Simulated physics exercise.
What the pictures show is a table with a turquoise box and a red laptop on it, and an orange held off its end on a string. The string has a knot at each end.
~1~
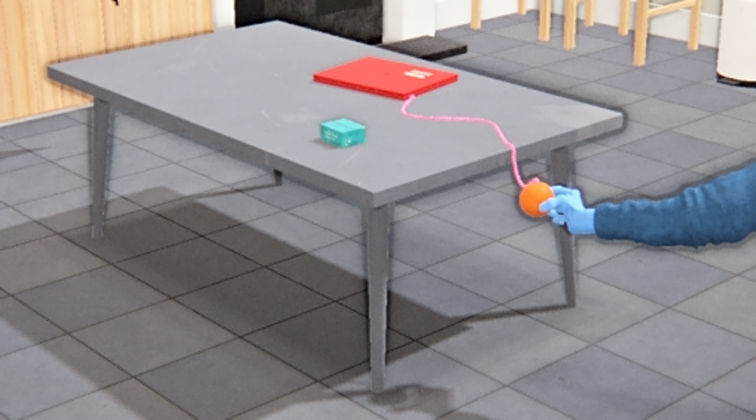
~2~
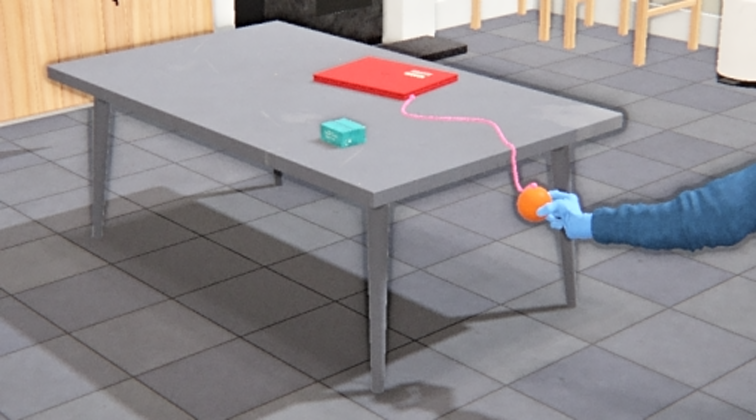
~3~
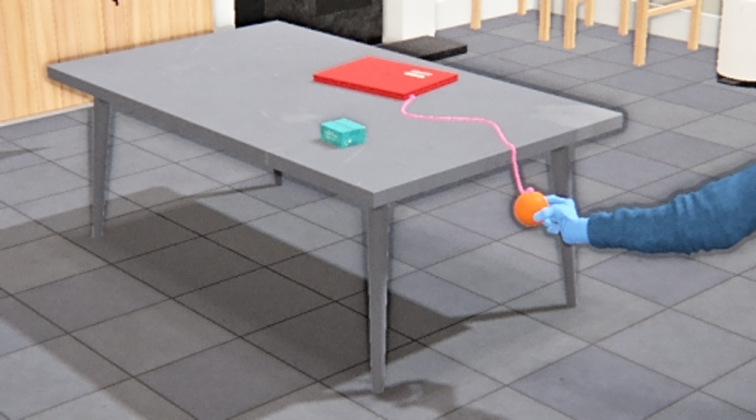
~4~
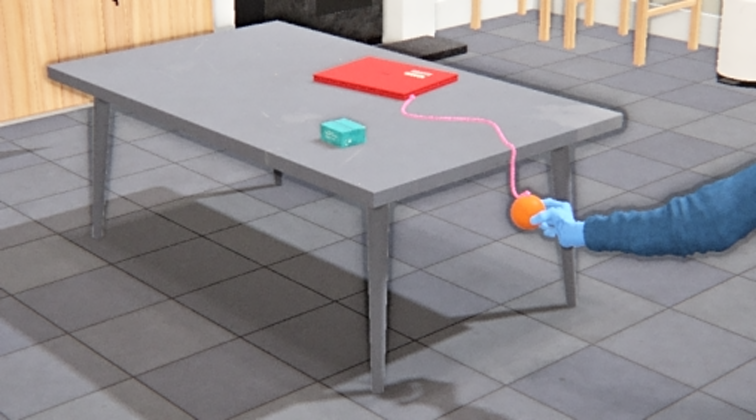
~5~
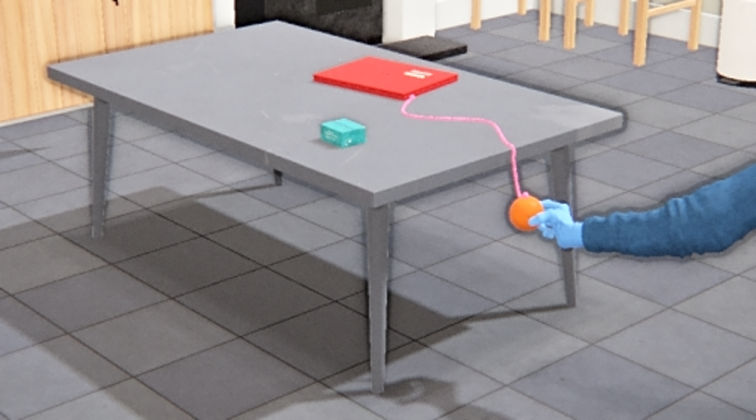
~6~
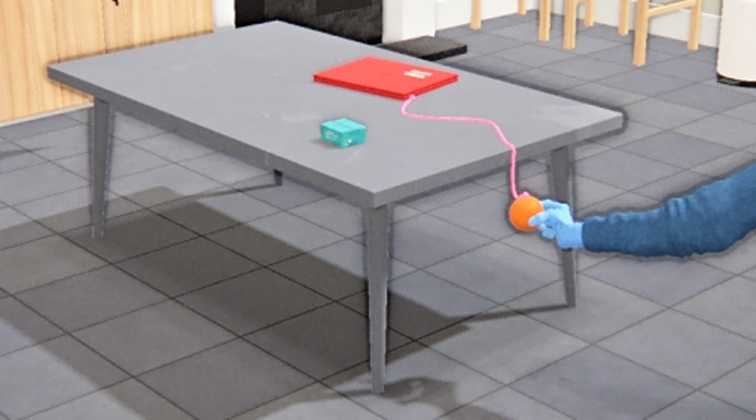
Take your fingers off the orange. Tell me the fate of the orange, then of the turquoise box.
Looks like the orange will stay off the ground, looks like the turquoise box will stay there.
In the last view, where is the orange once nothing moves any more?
The middle sits at (501, 258).
Then, 0.62 s after the last picture, orange below the edge near (509, 240); laptop unmoved; box unmoved.
Then, 1.52 s after the last picture, orange below the edge near (502, 261); laptop unmoved; box unmoved.
At rest, orange below the edge near (501, 258); laptop unmoved; box unmoved. The orange hangs in the air and the turquoise box remains where it stands.
